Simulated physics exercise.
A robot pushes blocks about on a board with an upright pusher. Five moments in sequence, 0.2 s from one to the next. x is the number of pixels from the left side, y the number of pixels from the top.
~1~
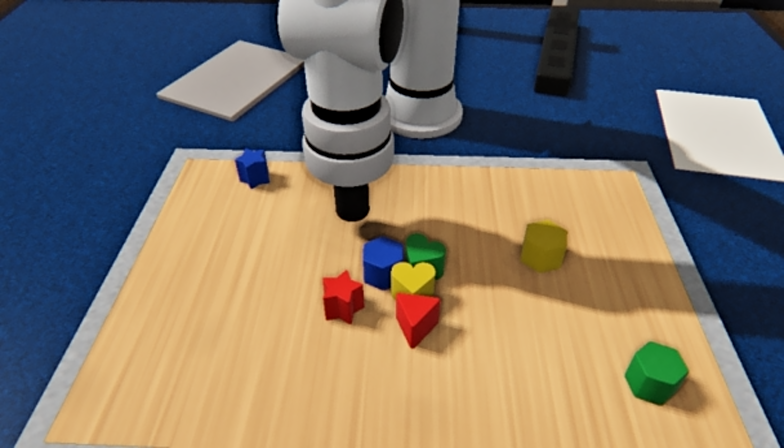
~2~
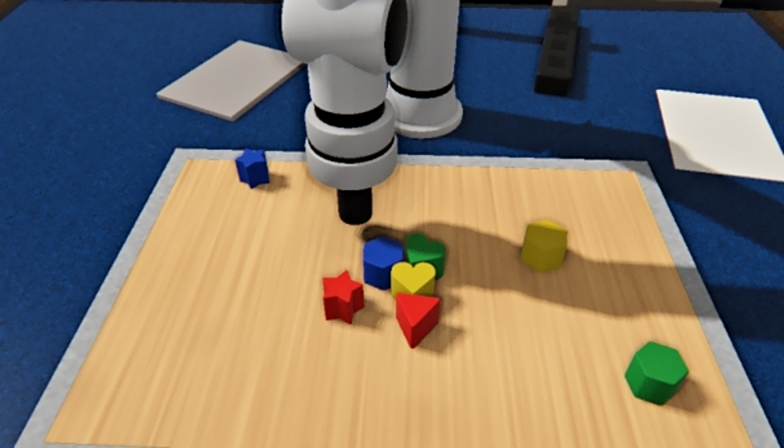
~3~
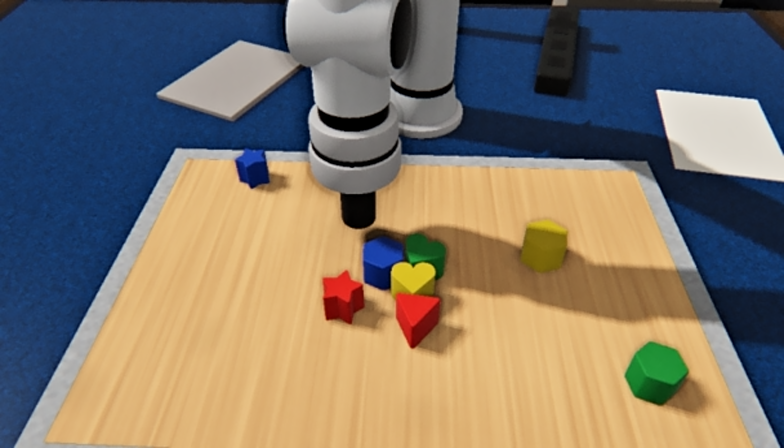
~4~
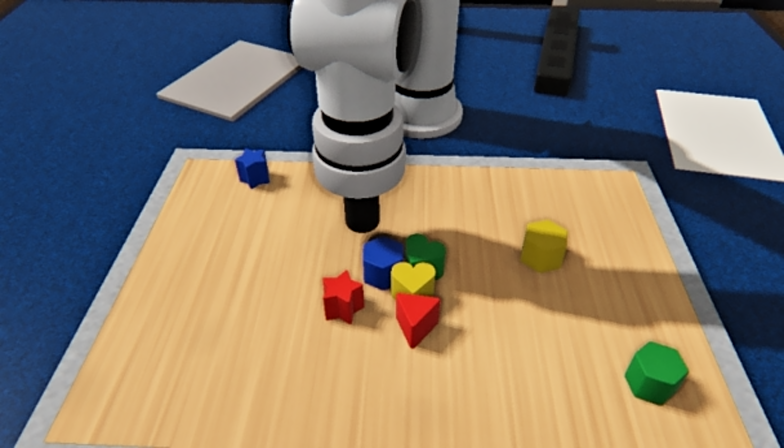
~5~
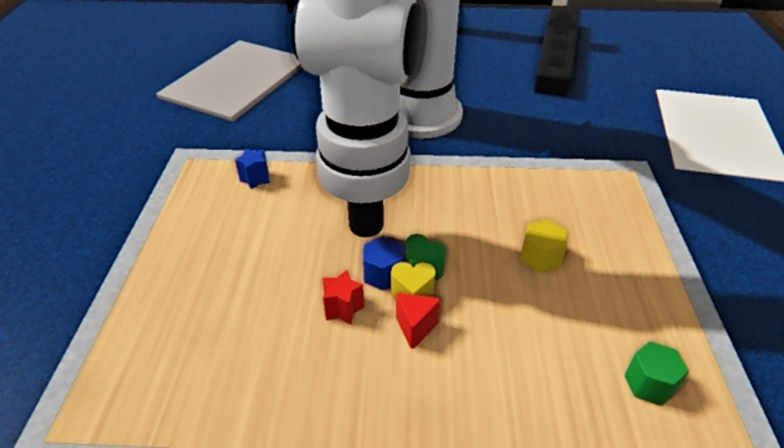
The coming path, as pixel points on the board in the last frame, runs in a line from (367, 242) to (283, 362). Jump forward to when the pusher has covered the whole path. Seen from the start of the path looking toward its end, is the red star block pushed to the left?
Yes, that is how it ends up.
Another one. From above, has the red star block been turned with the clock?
That would be a no.
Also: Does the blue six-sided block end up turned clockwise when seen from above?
Going by the path, no.
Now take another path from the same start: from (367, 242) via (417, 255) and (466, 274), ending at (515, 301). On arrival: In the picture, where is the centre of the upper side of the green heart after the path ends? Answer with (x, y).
At pixel (471, 283).
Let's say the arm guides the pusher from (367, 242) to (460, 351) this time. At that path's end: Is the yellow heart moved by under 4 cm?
Going by the path, no.
On the path given first. One third of the way, pusher at (341, 263); blue six-sided block at (379, 261), turned 45° anticlockwise; yellow heart at (419, 276).
Two thirds of the way, pusher at (313, 302); red star block at (340, 310), turned 30° anticlockwise; blue six-sided block at (379, 261), turned 45° anticlockwise; yellow heart at (419, 276).
At the end, pusher at (279, 348); red star block at (337, 314), turned 55° anticlockwise; blue six-sided block at (379, 261), turned 45° anticlockwise; yellow heart at (419, 276); green heart in place.
